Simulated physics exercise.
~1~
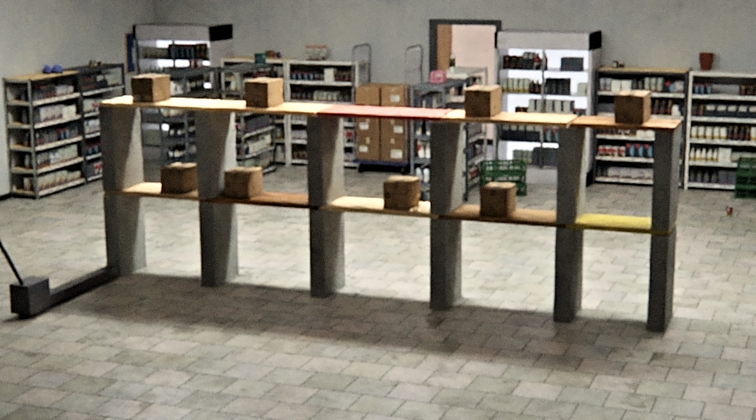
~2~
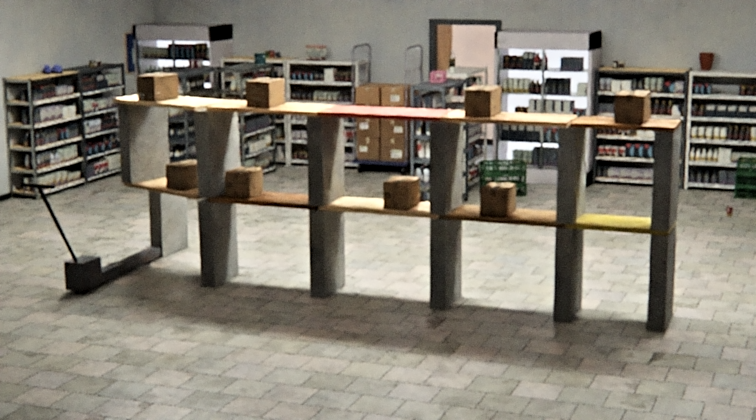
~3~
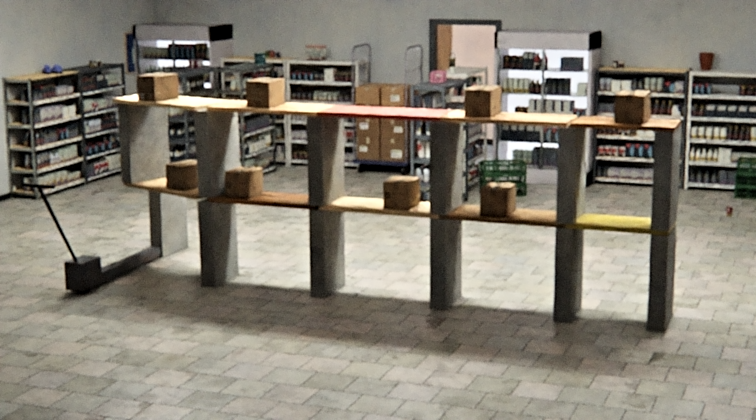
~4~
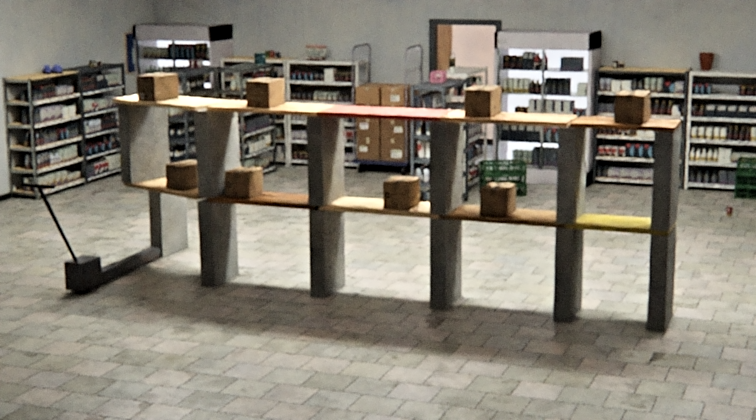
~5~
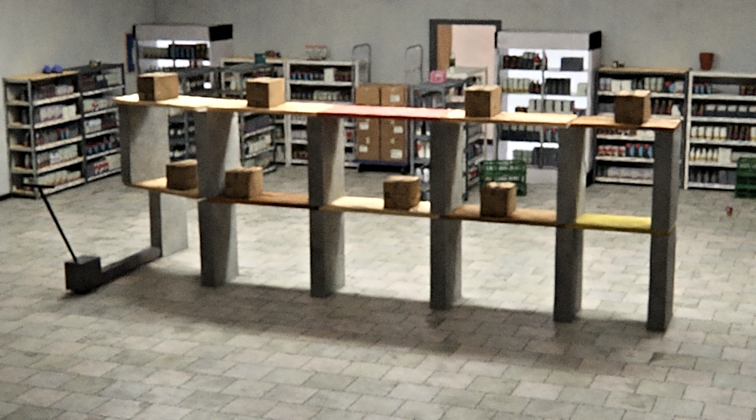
A long two-tier rack of upright grey blocks and loose boards stands across a tiled storeroom floor, viewed from slightly above by a still camera. Small brown cartons sit on both tiers, a red board lies near the middle of the top, and a yellow one is at the lower right. Stocked shelves line the wall behind. At the left, a dark floor jack pushes against the end support, shifting its lower block inward and nudging nearby boards and cartons slightly. The jack then stops, and the rack remains standing with nothing fallen.
